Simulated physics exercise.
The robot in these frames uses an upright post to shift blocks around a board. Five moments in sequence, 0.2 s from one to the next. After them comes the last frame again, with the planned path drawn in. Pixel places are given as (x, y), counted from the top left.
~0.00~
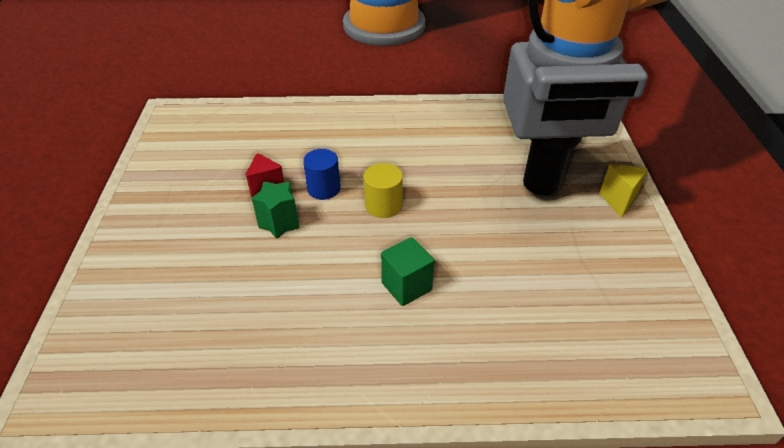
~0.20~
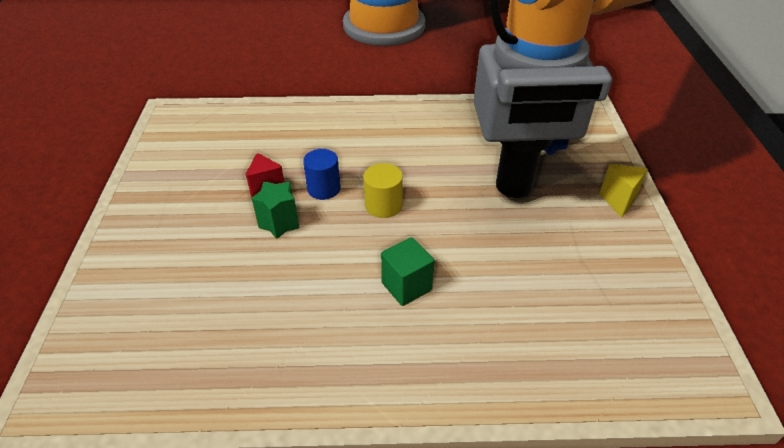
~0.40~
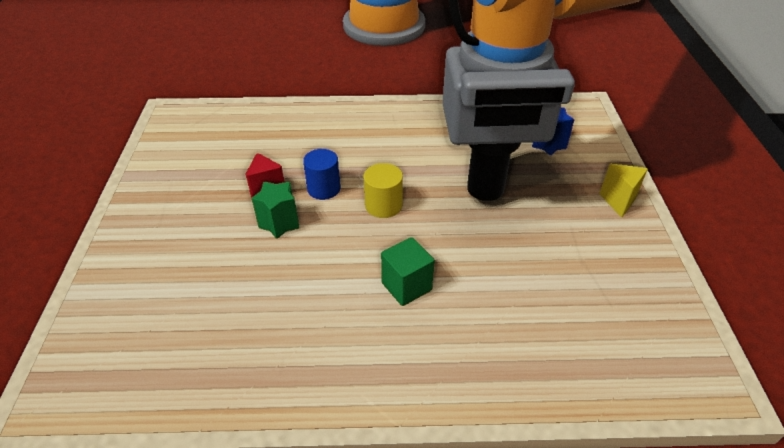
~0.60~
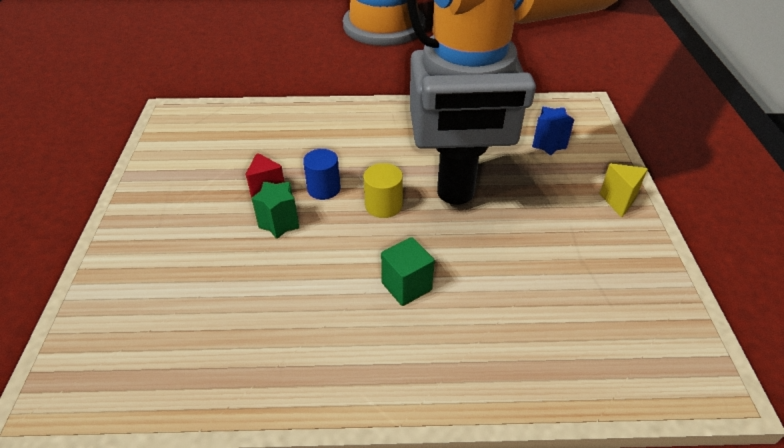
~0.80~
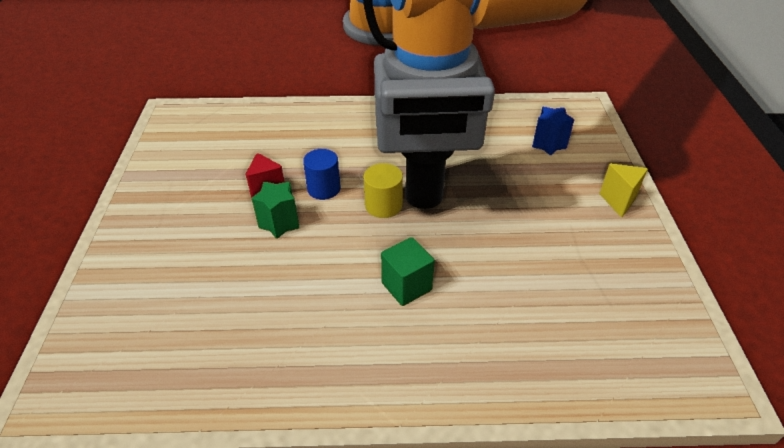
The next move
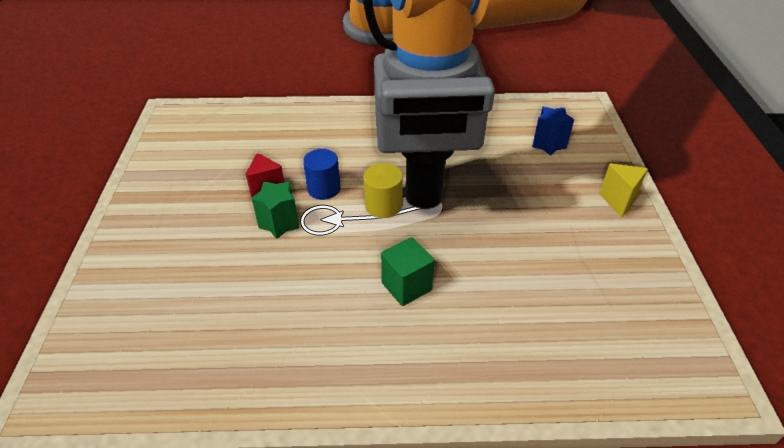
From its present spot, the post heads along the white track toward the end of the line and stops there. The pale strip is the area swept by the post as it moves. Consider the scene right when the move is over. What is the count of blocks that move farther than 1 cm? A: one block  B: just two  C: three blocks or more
Correct choice: B.
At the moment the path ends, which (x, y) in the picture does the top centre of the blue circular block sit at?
My estimate: (303, 145).
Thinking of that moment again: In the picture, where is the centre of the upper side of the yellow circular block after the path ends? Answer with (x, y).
Expect it around (301, 168).
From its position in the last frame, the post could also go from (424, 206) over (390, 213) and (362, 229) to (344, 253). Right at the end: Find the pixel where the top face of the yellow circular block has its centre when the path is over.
The middle of its upper face should be somewhere near (336, 177).
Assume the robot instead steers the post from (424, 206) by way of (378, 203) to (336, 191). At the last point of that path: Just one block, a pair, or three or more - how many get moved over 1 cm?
When the path ends, I think you'll find two blocks out of place by more than 1 cm.
Path on the board, from (424, 206) by way of (374, 217) to (321, 220).
The first path, step by step. One third of the way, post at (391, 205); yellow circular block at (354, 175).
Two thirds of the way, post at (356, 209); blue circular block at (309, 152); yellow circular block at (325, 172).
At the end, post at (320, 210); green star in place; blue circular block at (303, 145); yellow circular block at (301, 168).
